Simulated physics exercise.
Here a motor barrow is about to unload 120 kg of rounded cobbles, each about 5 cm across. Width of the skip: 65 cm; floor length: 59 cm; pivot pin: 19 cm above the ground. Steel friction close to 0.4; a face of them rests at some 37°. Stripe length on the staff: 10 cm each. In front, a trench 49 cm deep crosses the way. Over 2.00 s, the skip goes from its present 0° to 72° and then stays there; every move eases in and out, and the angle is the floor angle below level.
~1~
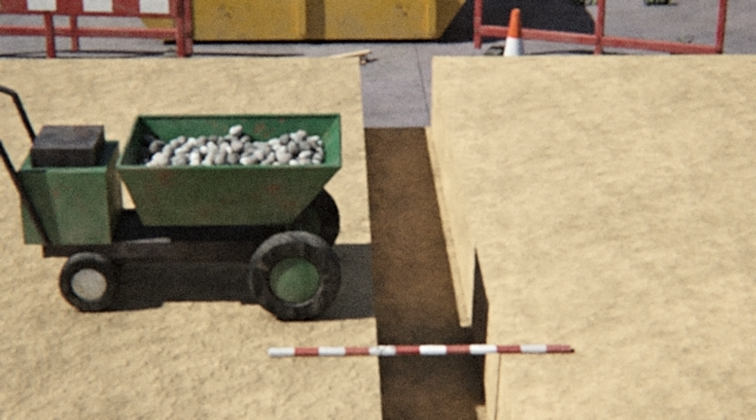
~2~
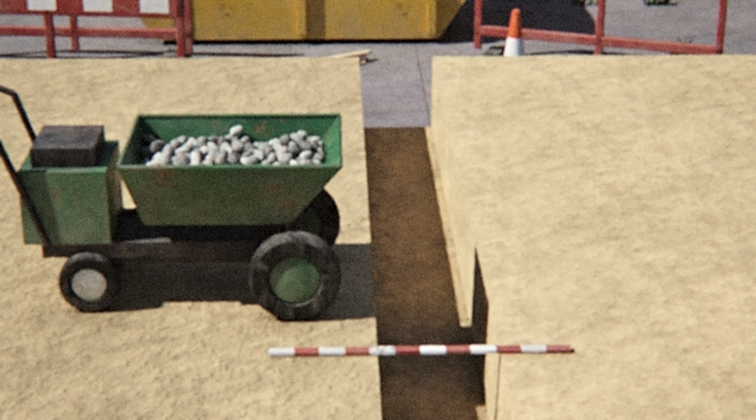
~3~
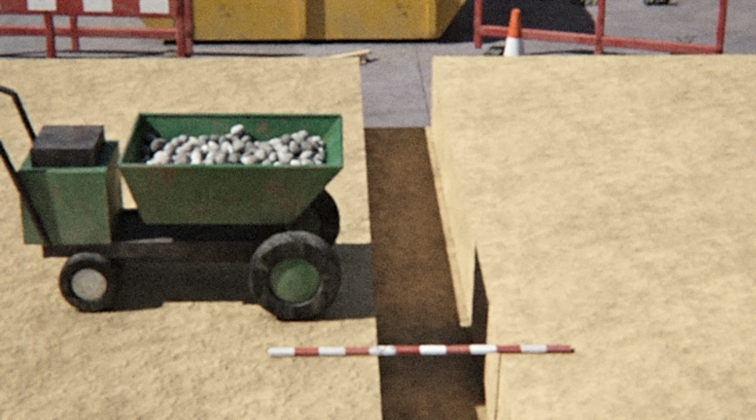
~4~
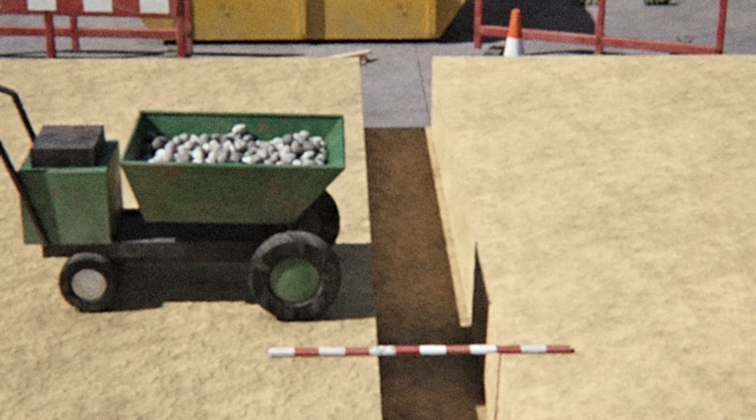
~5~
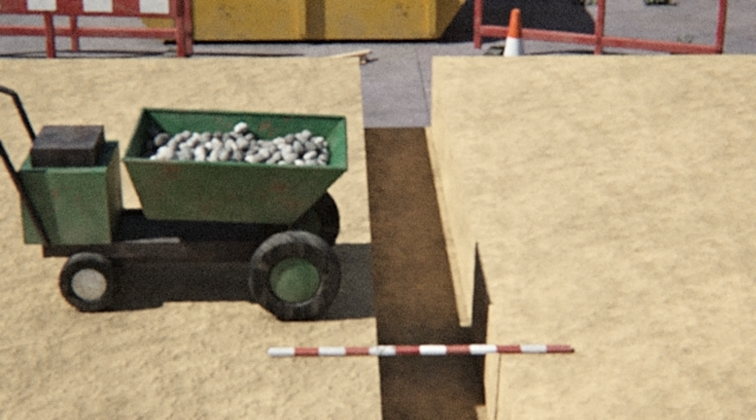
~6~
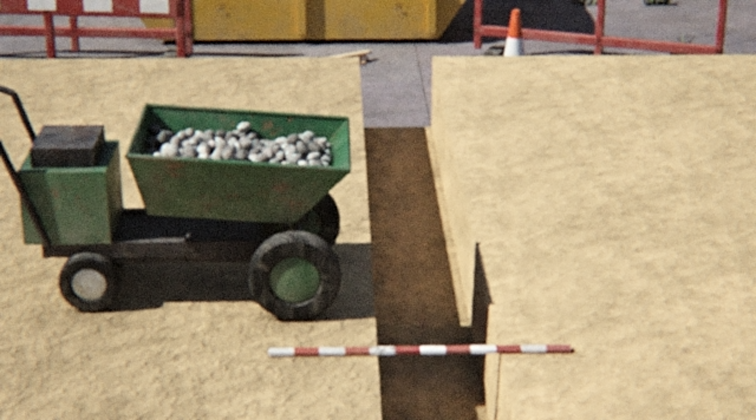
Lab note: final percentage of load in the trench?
Approx. 95 %.
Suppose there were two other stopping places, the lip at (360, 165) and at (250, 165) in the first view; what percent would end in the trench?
First place roughly 75%, second roughly 80%.
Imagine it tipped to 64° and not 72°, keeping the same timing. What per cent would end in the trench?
Then close to 95 per cent.
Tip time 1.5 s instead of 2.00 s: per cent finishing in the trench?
Roughly 90 per cent.
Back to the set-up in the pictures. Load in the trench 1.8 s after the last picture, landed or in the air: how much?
Some 60 per cent.
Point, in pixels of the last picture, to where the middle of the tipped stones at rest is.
I'd point to around (448, 373).
Then, 1.2 s after the last picture the floor is at 61°, 97 % in the skip, 3 % in the trench; the foremost stones are at (454, 266).
Then, 1.8 s after the last picture the floor is at 72°, 39 % in the skip, 58 % in the trench, 4 % past the trench; the foremost stones are at (543, 273).
Then, 2.2 s after the last picture the floor is at 72°, 14 % in the skip, 81 % in the trench, 5 % past the trench; the foremost stones are at (596, 269).
Then, 4.1 s after the last picture the floor is at 72°, 0 % in the skip, 95 % in the trench, 5 % past the trench; the foremost stones are at (619, 268).
